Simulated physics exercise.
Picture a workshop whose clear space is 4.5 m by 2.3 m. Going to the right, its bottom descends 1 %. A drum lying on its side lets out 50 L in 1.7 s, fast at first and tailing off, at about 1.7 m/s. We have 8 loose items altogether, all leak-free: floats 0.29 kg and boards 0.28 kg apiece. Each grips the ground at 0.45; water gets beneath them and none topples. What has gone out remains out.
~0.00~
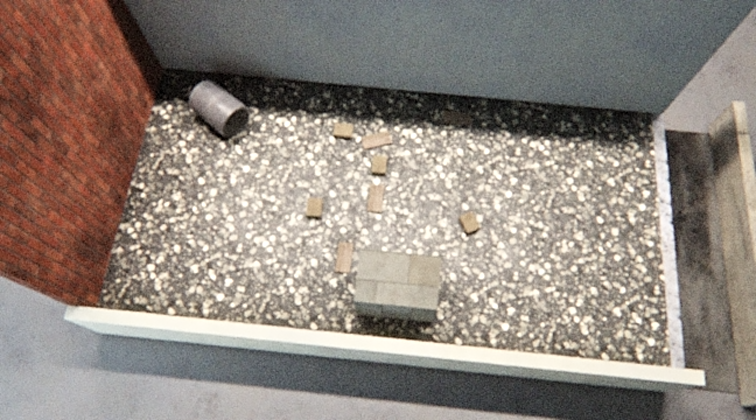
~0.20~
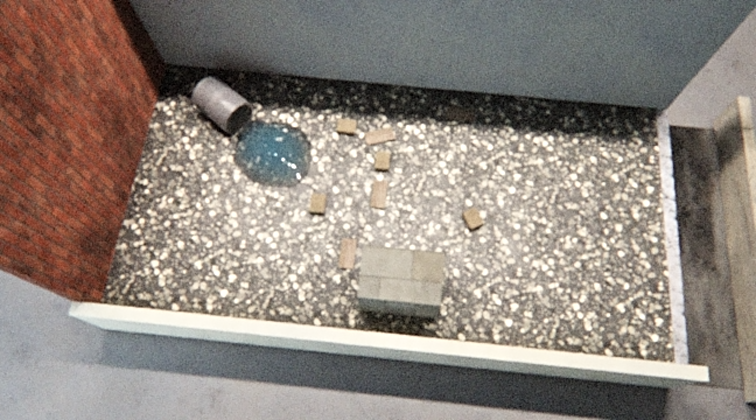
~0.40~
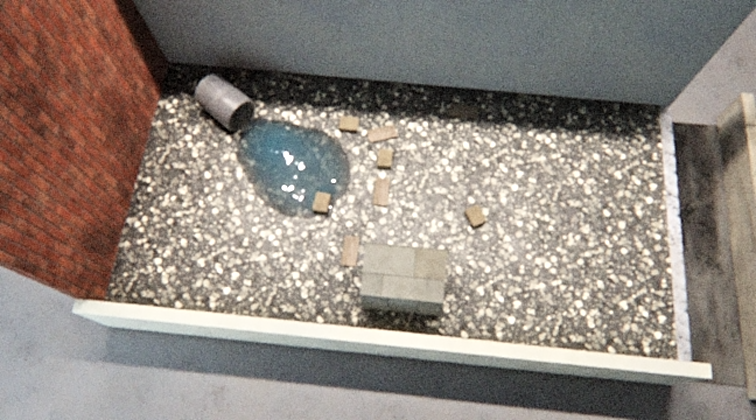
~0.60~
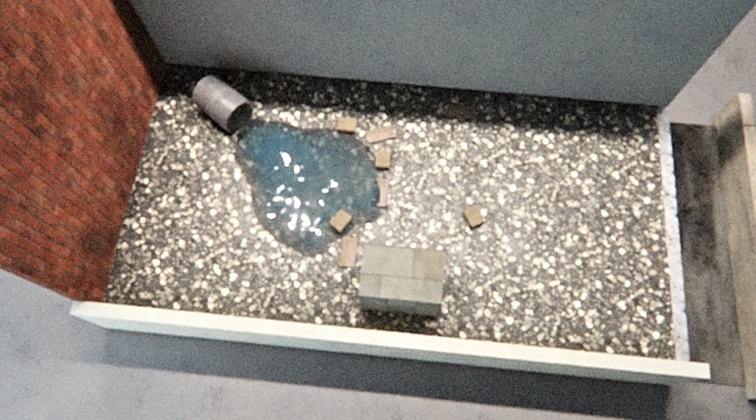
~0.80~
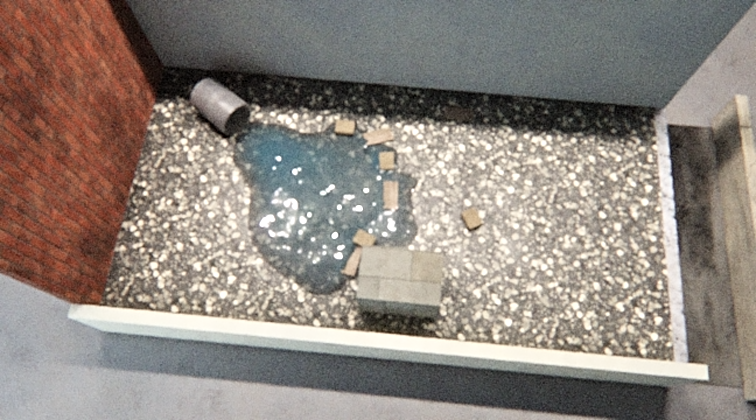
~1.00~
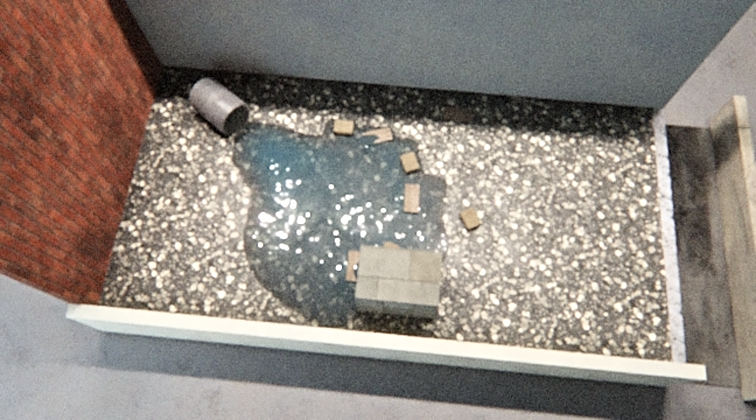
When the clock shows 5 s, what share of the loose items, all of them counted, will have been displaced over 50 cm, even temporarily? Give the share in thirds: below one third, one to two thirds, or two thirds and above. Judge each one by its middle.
I reckon only the one-third line is reached, not the two-thirds one.
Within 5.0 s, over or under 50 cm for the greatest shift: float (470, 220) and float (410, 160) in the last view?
The first one tops the mark and the second one tops the mark.
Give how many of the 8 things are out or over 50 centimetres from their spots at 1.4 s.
My count gives 3.
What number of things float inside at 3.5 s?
1.
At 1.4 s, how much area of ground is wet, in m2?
Somewhere about 3.0 m2, give or take.
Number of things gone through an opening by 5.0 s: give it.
That would be 3.
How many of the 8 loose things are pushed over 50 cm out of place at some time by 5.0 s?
It comes to 5 of them.
After 1.4 s 3 of 8 are over 50 cm from their spots; 3 afloat.
After 2.2 s 5 of 8 are over 50 cm from their spots; 1 afloat.
After 3.5 s 5 of 8 are over 50 cm from their spots; 1 afloat.
After 5.0 s 5 of 8 are over 50 cm from their spots, and 5 have been at some point; 0 afloat.
